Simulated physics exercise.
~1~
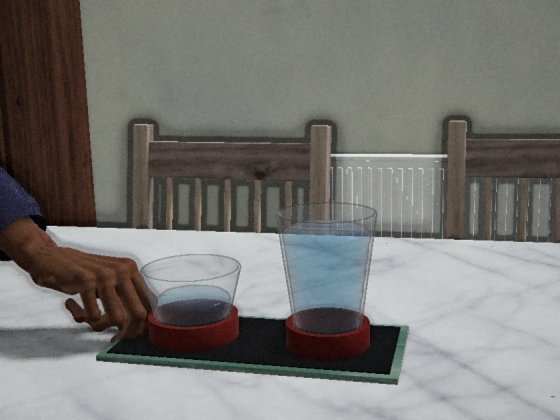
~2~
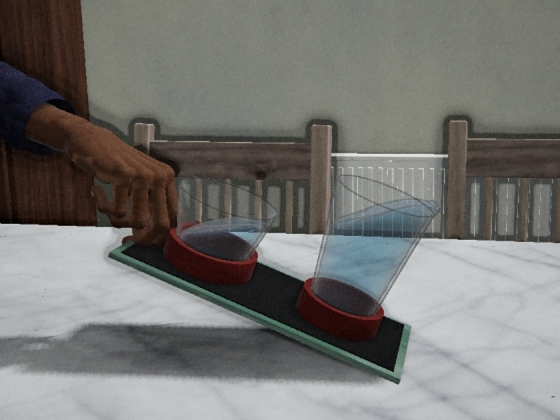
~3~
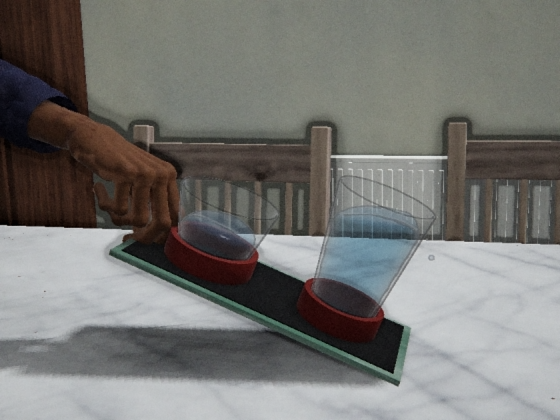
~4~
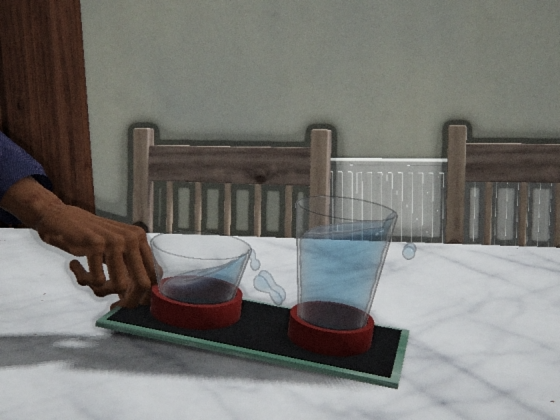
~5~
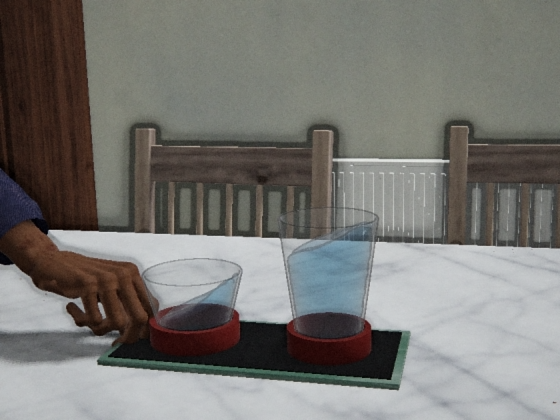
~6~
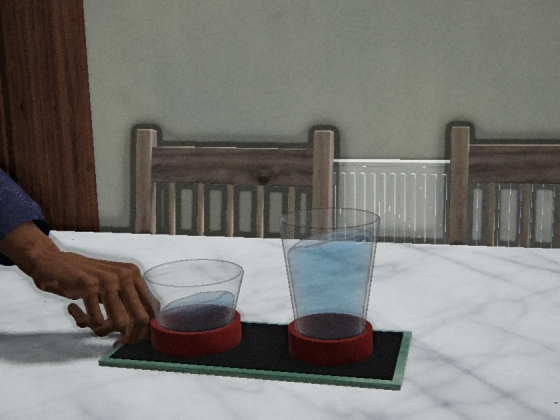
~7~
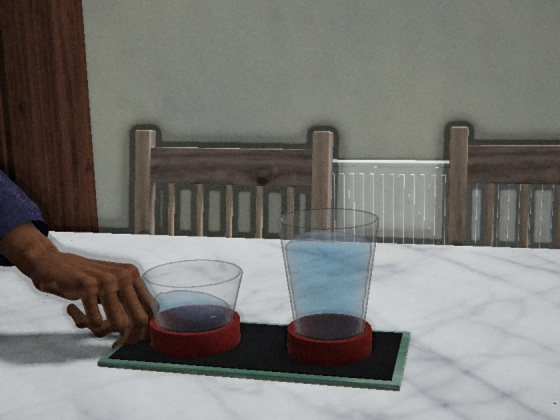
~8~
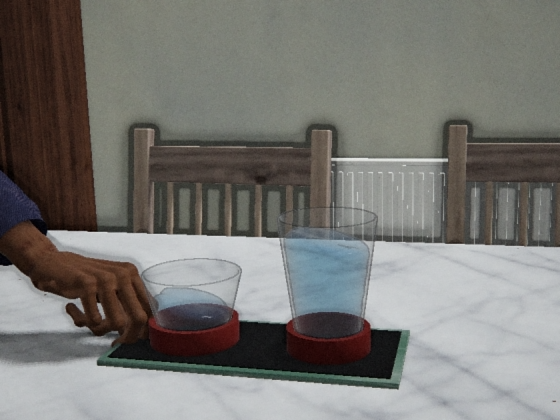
At the start, a dark green-edged tray sits on a white marble table, holding a wide cup on the left and a taller tumbler on the right, both containing water and set in red holders. A hand at the left raises that end of the tray into a steep slope, and the water shifts toward the right-hand rims. The hand then lowers the tray, and blobs of water fly out beside both vessels. With the tray flat again, the water inside sloshes up the sides. It gradually settles nearly level, with both vessels upright and the hand still beside the cup.
